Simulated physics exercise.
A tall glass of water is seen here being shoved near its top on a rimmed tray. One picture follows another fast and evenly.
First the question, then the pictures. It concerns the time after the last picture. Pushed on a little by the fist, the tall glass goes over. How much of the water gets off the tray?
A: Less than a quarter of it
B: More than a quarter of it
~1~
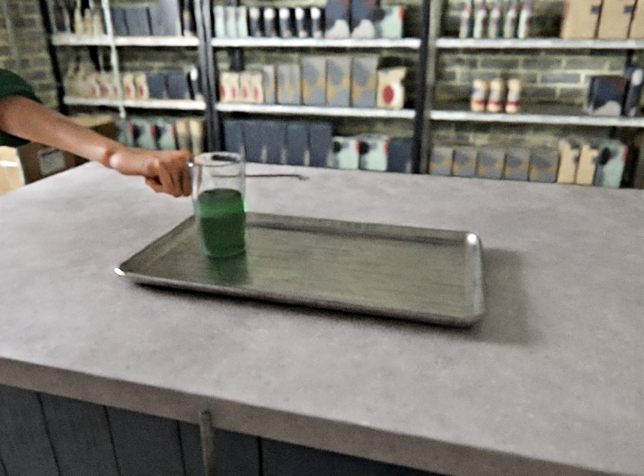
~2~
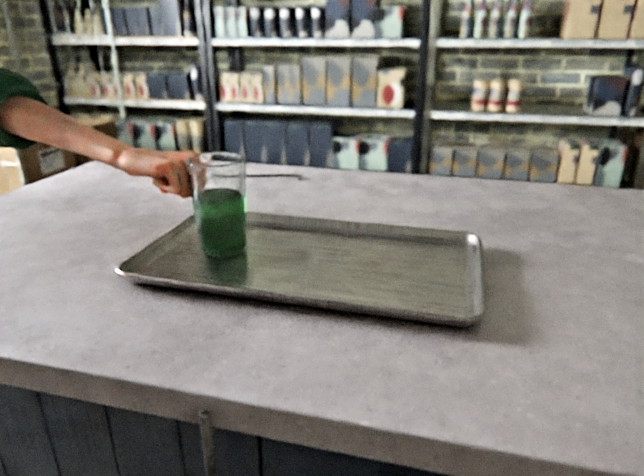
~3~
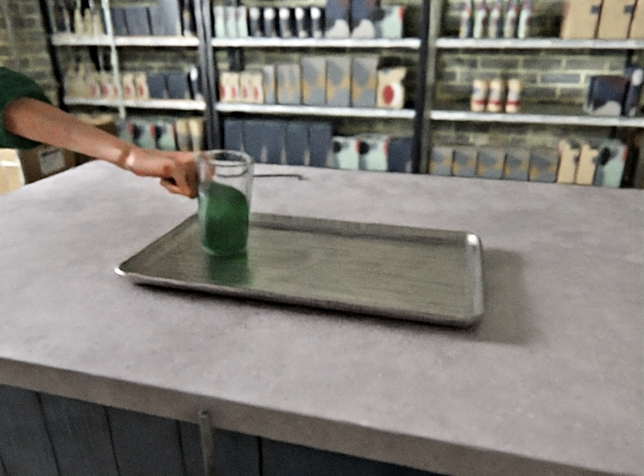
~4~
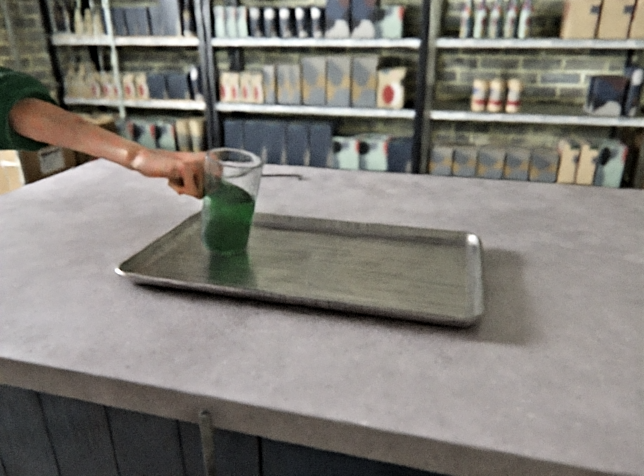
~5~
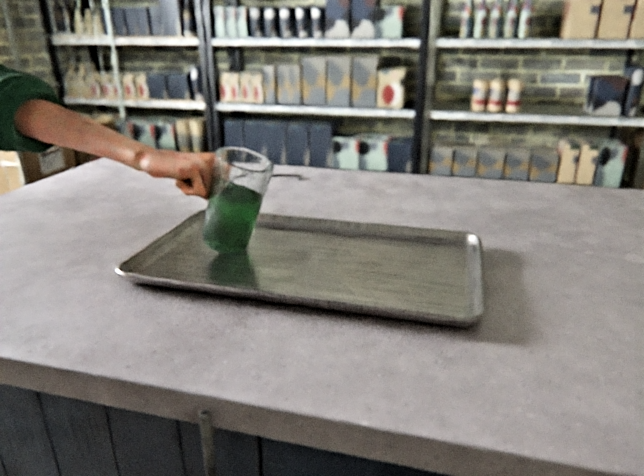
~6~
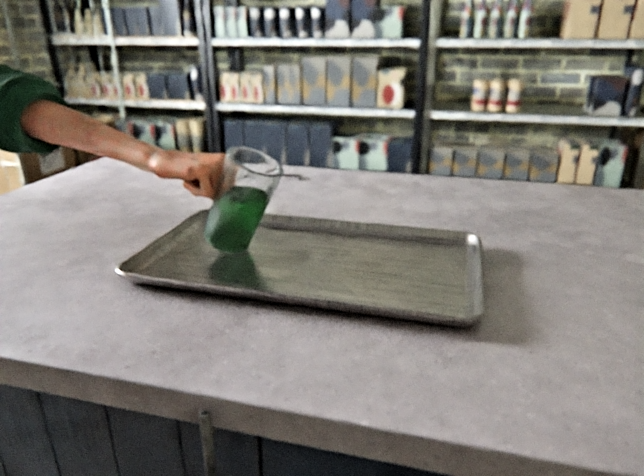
Option B: More than a quarter of it.
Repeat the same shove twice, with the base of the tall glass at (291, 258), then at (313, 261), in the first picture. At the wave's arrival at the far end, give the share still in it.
I'd say about 80 per cent the first time, and about 90 per cent the second.
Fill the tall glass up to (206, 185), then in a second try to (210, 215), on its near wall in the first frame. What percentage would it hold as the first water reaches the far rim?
60 % and 50 %.
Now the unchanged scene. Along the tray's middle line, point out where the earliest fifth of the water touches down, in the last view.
Roughly at (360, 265).
A moment on, the tall glass is falling and 100 per cent is in the glass, 0 on the tray and 0 above or beyond its rim.
Next, the tall glass lies on its side and 85 per cent is in the glass, 4 on the tray and 11 above or beyond its rim.
Then the tall glass lies on its side and 46 per cent is in the glass, 50 on the tray and 4 above or beyond its rim.
Later the tall glass lies on its side and 24 per cent is in the glass, 39 on the tray and 37 above or beyond its rim.
Finally, 61 per cent is held by tray and glass, 39 is off the tray.
